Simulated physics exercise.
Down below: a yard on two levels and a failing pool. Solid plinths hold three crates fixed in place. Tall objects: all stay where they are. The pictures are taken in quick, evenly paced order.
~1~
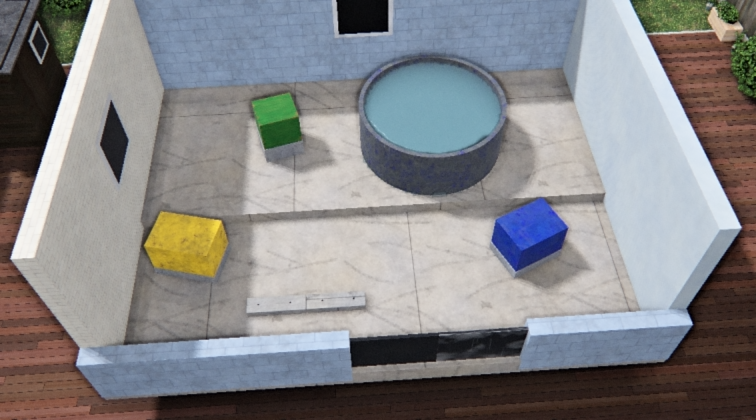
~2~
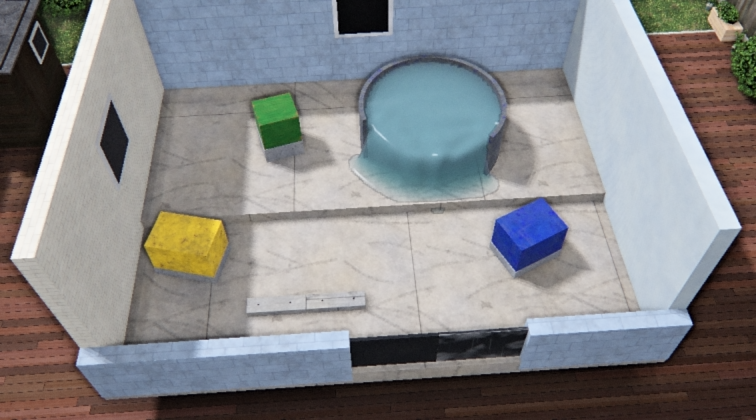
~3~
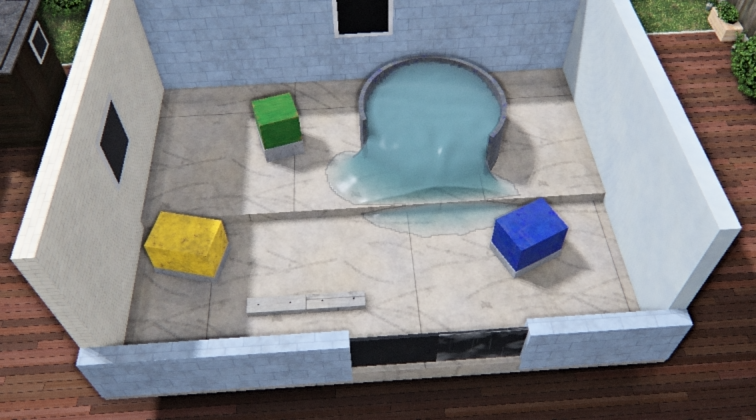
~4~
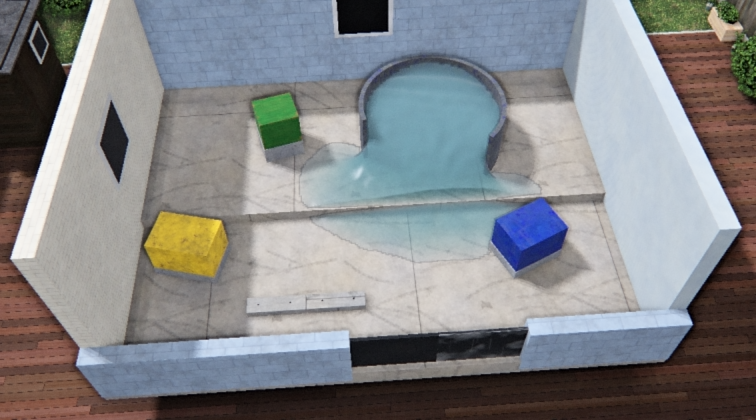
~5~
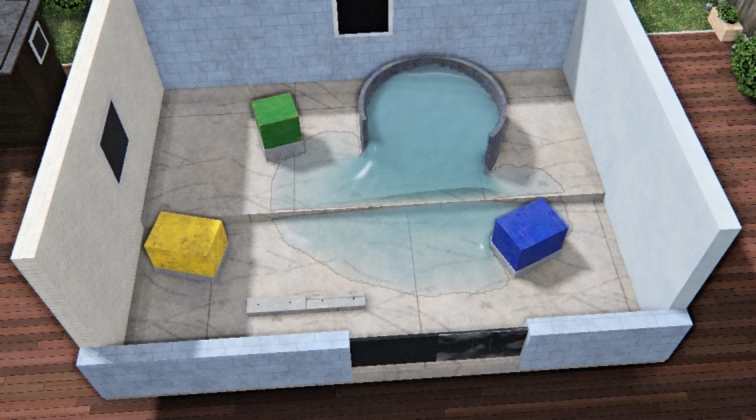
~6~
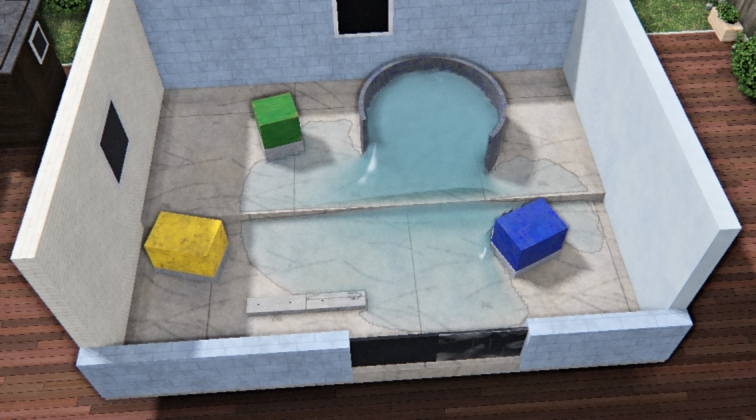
A round grey pool full of water stands on the upper level of a walled, two-level paved yard, seen from high above by a still camera. A green block sits left of it, with a yellow block at left, a blue one at right and a low pale bar near the front wall. The pool's front opens and water pours out, spreads sideways, drops over the step and spreads across the lower paving around the blue block.
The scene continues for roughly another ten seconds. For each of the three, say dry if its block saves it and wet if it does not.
Blue crate: Wet; green crate: Dry; yellow crate: Wet.
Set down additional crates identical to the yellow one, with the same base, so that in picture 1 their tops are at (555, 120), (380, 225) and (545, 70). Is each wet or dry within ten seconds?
Well, the first one is never reached, the second goes wet, and the third is never reached.
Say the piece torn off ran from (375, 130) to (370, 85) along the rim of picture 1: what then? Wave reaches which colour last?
I'd go with the blue crate.
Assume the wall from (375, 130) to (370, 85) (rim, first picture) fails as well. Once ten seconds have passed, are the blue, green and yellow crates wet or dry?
The blue one is reached; the green one is reached; the yellow one is reached.
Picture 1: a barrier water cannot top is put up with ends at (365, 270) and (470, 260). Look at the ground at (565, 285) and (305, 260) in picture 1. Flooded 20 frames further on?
In order, I'd call them inundated and inundated.
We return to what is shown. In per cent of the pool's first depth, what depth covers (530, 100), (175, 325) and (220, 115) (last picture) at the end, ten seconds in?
First spot roughly 0 %, second 20 %, third 2 %.
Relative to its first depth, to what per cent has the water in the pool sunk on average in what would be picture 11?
That comes to some 42 per cent.
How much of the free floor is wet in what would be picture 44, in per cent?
Roughly 70 percent, I reckon.
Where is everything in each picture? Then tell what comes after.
In the first picture, the round pool at (432, 106) is whole and still.
In the second picture, the front is at (355, 160), out from the gap at (420, 178).
In the third picture, the front is at (334, 163), out from the gap at (420, 181).
In the fourth picture, the front is at a hidden place, out from the gap at (420, 183).
In the fifth picture, water pours out at (420, 184) and has run to a hidden place.
In the sixth picture, the front is at (596, 242), out from the gap at (420, 185).
A moment on, water covers 55 % of the floor; the blue crate water round its plinth, the green crate water round its plinth, the yellow crate water round its plinth.
Next, water covers 60 % of the floor; the blue crate water round its plinth, the green crate water round its plinth, the yellow crate water round its plinth.
Then, water covers 60 % of the floor; the blue crate water round its plinth, the green crate water round its plinth, the yellow crate water round its plinth.
Later, water covers 70 % of the floor; the blue crate water round its plinth, the green crate water round its plinth, the yellow crate water round its plinth.
In the end, water covers 75 % of the floor; the blue crate was topped, the green crate stayed above the water, the yellow crate was topped.
